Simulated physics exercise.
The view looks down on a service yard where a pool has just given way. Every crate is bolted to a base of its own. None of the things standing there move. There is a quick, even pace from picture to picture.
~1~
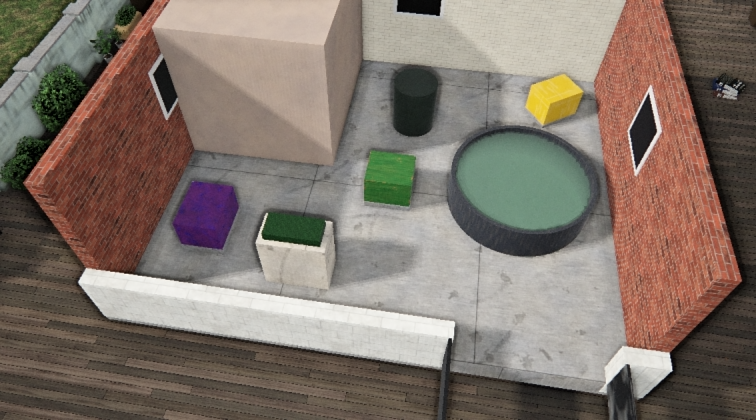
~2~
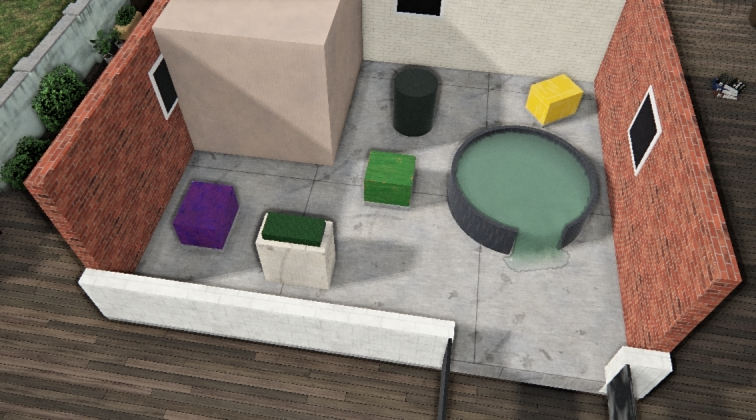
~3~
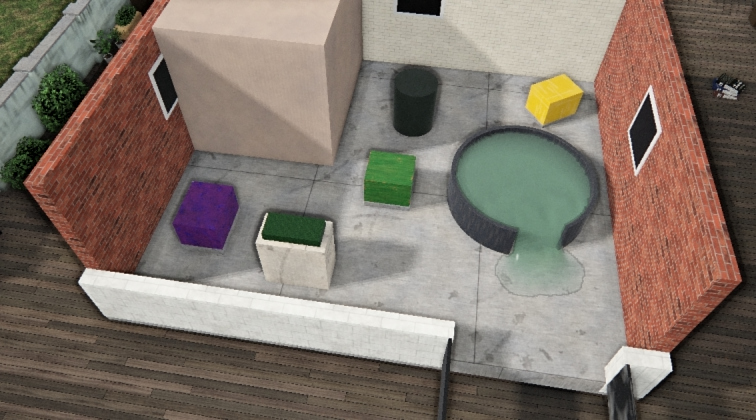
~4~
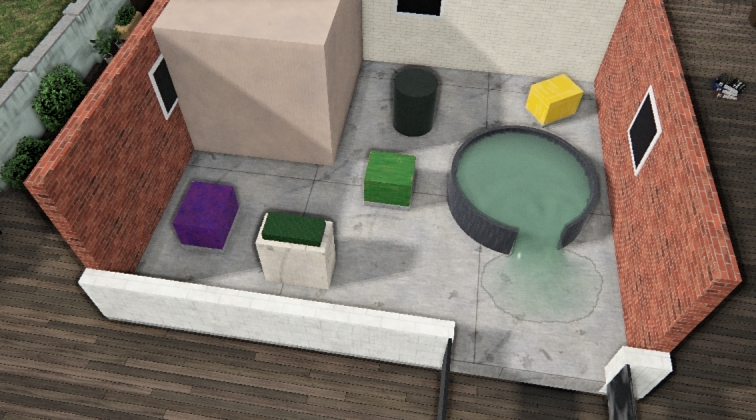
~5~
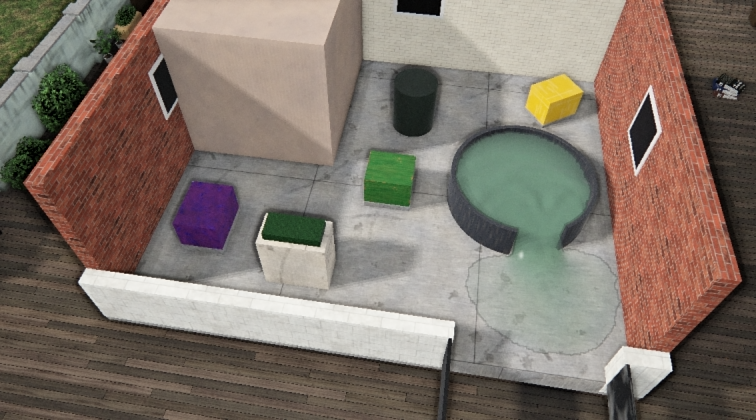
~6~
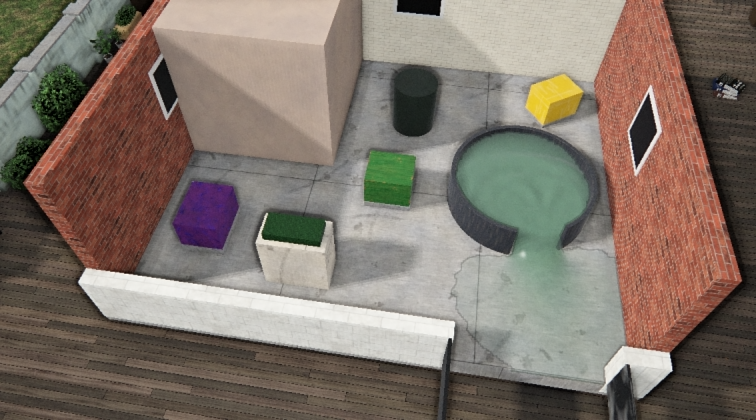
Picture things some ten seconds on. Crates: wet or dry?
The yellow crate is protected by its plinth, the purple crate is protected by its plinth, the green crate is protected by its plinth.
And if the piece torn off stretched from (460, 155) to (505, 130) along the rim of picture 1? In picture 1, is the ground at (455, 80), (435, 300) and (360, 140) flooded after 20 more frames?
Spot one inundated, spot two spared, spot three inundated.
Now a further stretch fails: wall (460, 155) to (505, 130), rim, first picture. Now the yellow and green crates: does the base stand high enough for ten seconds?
The yellow crate is flooded and the green crate is flooded.
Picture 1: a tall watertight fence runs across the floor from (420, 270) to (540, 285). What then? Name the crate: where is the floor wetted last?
I'd pick the yellow-painted one.
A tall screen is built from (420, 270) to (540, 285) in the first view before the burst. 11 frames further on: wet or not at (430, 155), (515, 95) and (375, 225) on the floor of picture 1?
As listed: Dry, no water, flooded.
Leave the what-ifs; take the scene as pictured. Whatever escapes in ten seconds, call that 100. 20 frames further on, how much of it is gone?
Approximately 45 %.
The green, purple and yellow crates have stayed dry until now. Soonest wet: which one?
I'd go with the yellow one.
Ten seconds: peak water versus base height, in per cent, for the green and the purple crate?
The first comes to 0 per cent and the second to 10 per cent.
A moment on, water covers 15 % of the floor; the yellow crate not reached, the purple crate not reached, the green crate not reached.
Next, water covers 15 % of the floor; the yellow crate not reached, the purple crate not reached, the green crate not reached.
Then, water covers 20 % of the floor; the yellow crate not reached, the purple crate not reached, the green crate not reached.
Later, water covers 25 % of the floor; the yellow crate water round its plinth, the purple crate not reached, the green crate not reached.
In the end, water covers 25 % of the floor; the yellow crate stayed above the water, the purple crate stayed above the water, the green crate stayed above the water.
